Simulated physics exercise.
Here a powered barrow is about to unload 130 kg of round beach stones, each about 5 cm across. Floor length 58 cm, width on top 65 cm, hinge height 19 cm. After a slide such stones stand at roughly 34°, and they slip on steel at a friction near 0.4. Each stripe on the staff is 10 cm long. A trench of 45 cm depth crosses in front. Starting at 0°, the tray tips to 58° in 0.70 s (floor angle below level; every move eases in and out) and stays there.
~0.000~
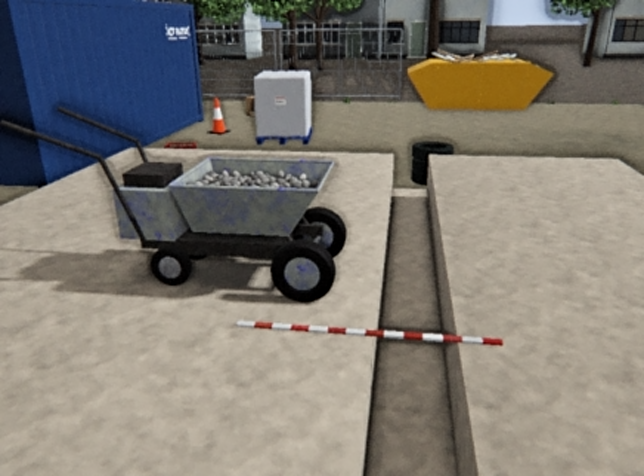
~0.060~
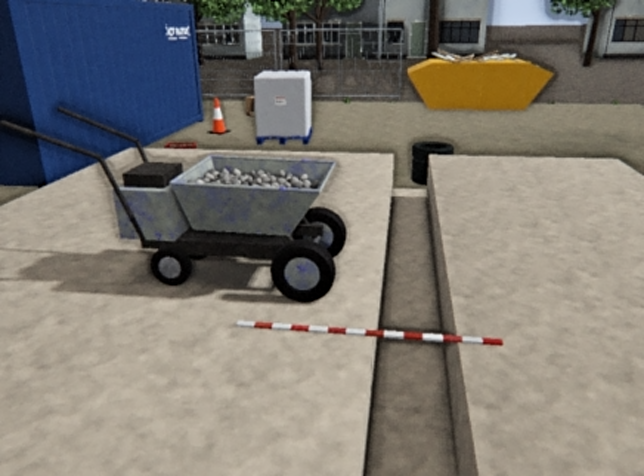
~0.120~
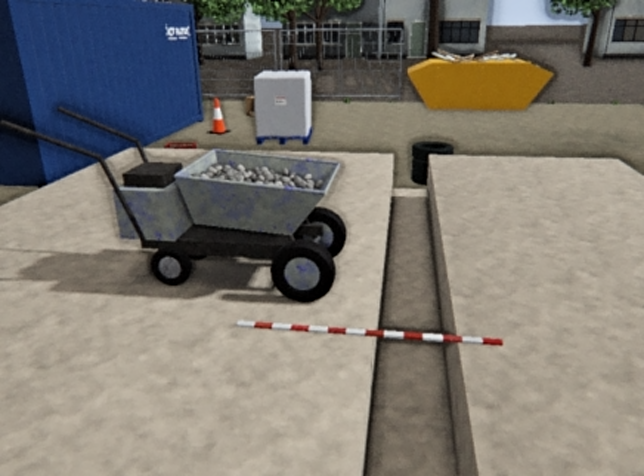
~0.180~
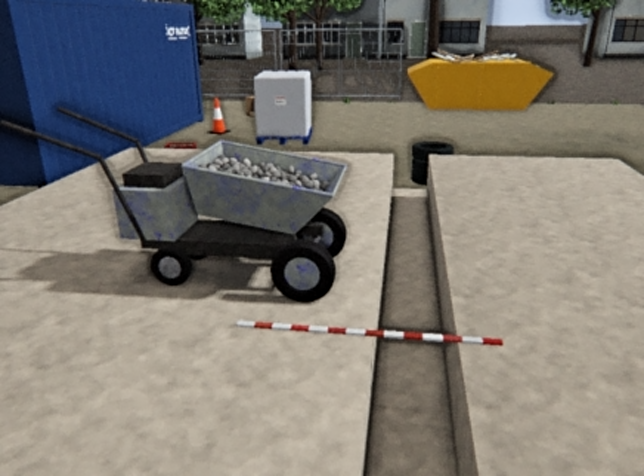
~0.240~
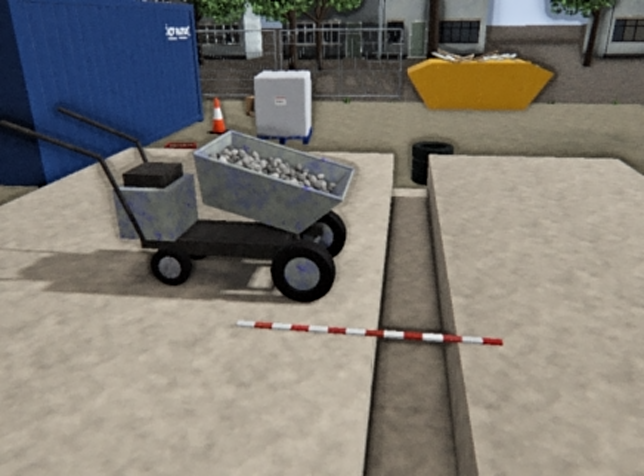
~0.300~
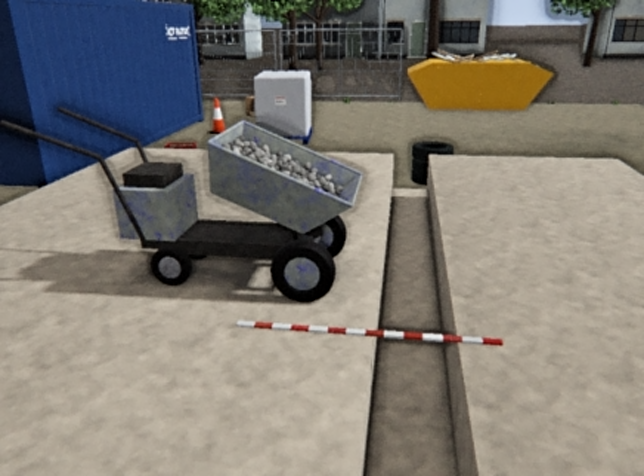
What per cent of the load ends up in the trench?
Roughly 50 per cent ends in the trench.
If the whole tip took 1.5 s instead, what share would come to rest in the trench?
Then about 65 per cent.
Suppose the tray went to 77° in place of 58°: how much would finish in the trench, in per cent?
Then about 70 per cent.
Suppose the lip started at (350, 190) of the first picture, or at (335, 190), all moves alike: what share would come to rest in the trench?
About 25 and 40 per cent.
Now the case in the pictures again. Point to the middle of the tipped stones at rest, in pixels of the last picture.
Around (430, 341).
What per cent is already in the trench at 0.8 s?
Some 10 per cent.
After 0.5 s the floor is at 48°; 100 % in the tray; the foremost stones are at (363, 219).
After 0.8 s the floor is at 58°; 91 % in the tray, 9 % in the trench; the foremost stones are at (434, 253).
After 1.1 s the floor is at 58°; 49 % in the tray, 32 % in the trench, 19 % past the trench; the foremost stones are at (533, 300).
After 3.1 s the floor is at 58°; 30 % in the tray, 50 % in the trench, 20 % past the trench; the foremost stones are past the picture's edge.
